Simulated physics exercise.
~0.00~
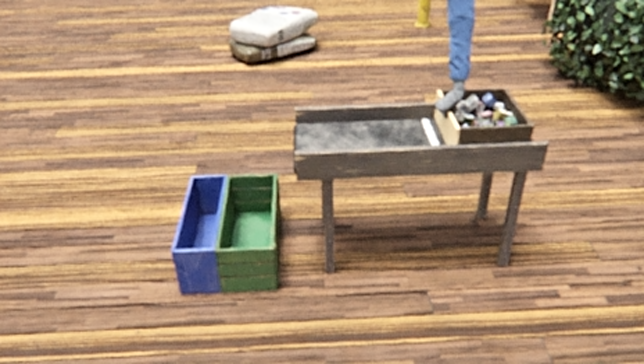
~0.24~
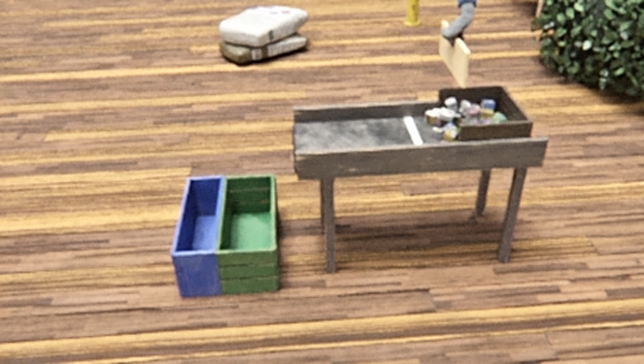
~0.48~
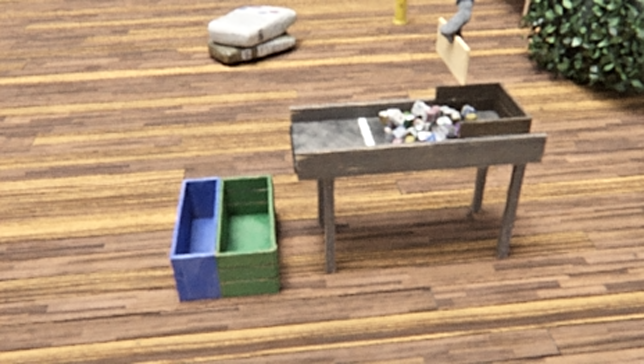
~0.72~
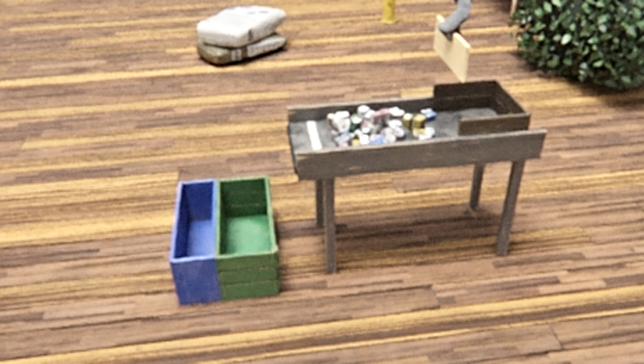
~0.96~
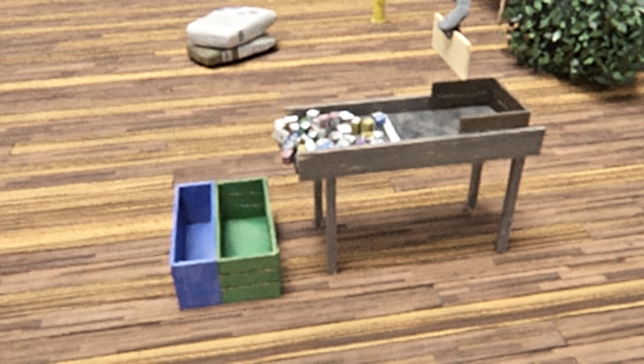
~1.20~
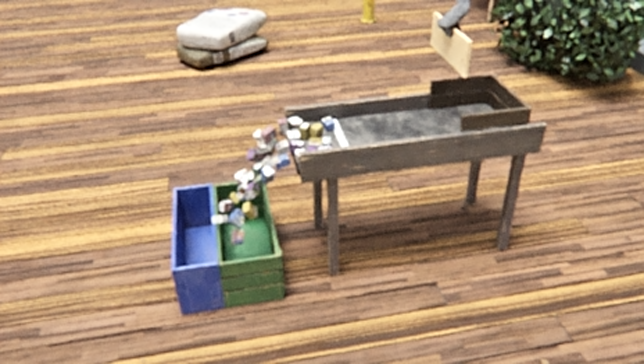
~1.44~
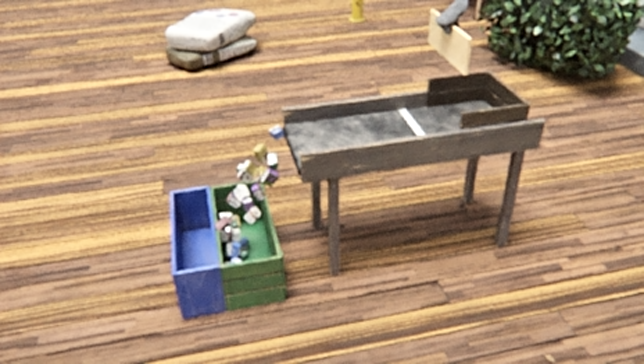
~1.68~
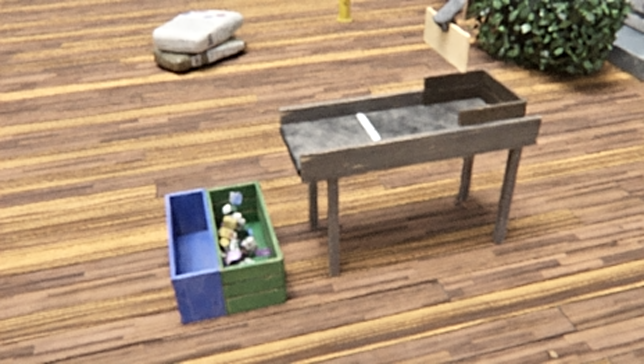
At first, a hand grips the gate of a small black pen full of little cartons, at the right end of a grey belt on legs, with a green box and a blue bin on the wooden floor to the left. The hand lifts the gate, and the belt carries the loose pile leftward behind a white stripe. The cartons reach the left end and begin to tip over the edge. They pour down in a tumbling stream into the green box. The last ones drop in, leaving the belt bare, the cartons heaped in the green box and the blue bin empty.
